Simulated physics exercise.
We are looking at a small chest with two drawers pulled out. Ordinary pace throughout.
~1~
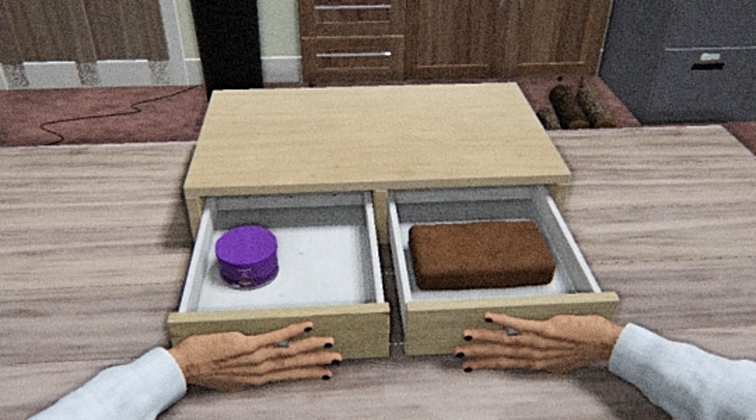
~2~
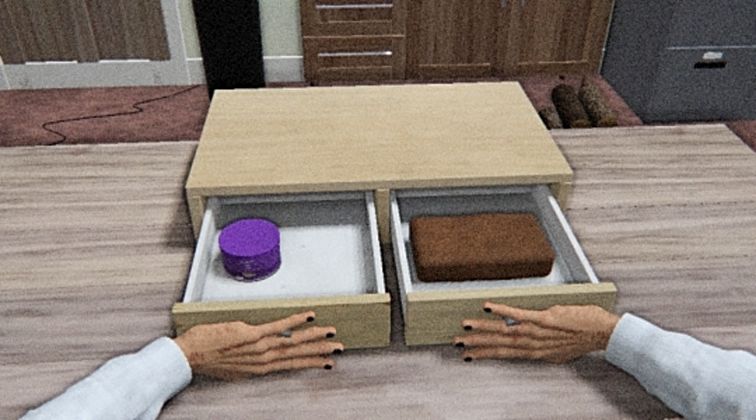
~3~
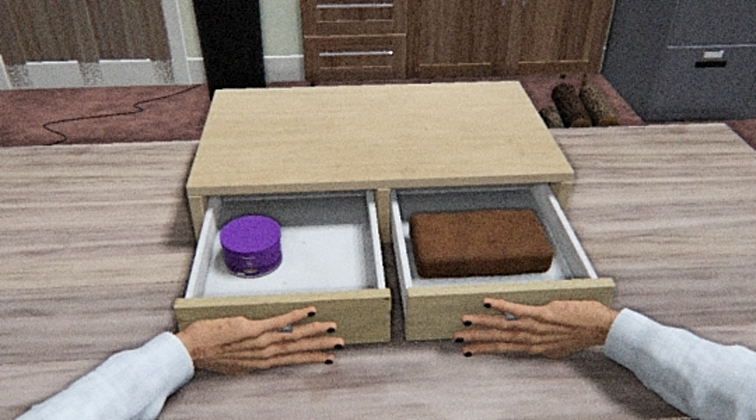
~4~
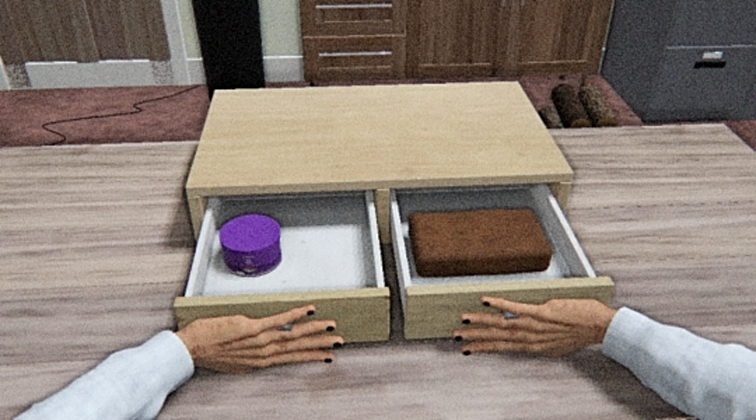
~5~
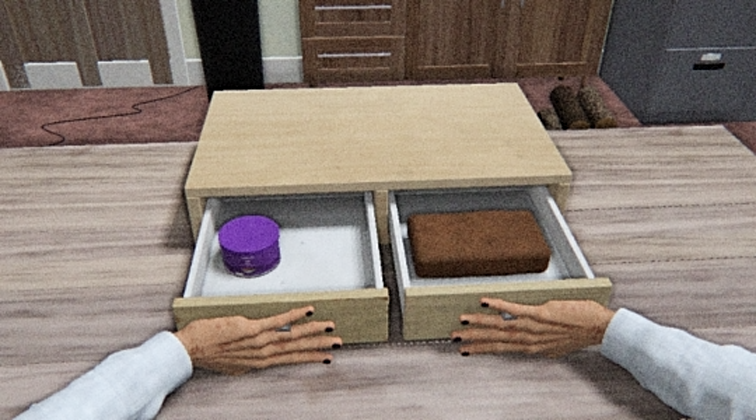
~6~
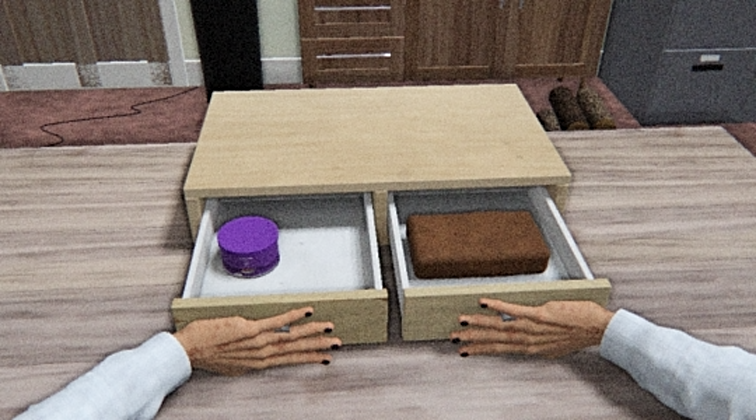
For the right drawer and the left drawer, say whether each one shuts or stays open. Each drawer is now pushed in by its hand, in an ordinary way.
At the end, the right drawer slides shut. The left drawer slides shut.
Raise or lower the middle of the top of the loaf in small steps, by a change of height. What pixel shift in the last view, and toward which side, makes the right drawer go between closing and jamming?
Move it up some 12 pixels and it switches.
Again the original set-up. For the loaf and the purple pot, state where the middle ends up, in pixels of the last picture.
Final spots: Roughly (448, 161); roughly (261, 163).
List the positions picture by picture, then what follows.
Right drawer (485, 250) wide open; left drawer (286, 258) wide open; purple pot (248, 258), in the first picture.
Left drawer (289, 251) wide open; loaf (478, 247), in the second picture.
Right drawer (484, 238) wide open; chest (376, 157), in the third picture.
Left drawer (289, 246) wide open; purple pot (252, 246), in the fourth picture.
Right drawer (482, 239) wide open; loaf (476, 243), in the fifth picture.
Right drawer (481, 239) wide open; left drawer (287, 247) wide open; chest (373, 159), in the sixth picture.
Then, 0.38 s on from there, right drawer starting in; left drawer starting in.
Then, 0.64 s on from there, right drawer about half in; left drawer about half in.
Then, 0.84 s on from there, right drawer nearly in; left drawer nearly in.
In the end, the right drawer closes; the left drawer closes.
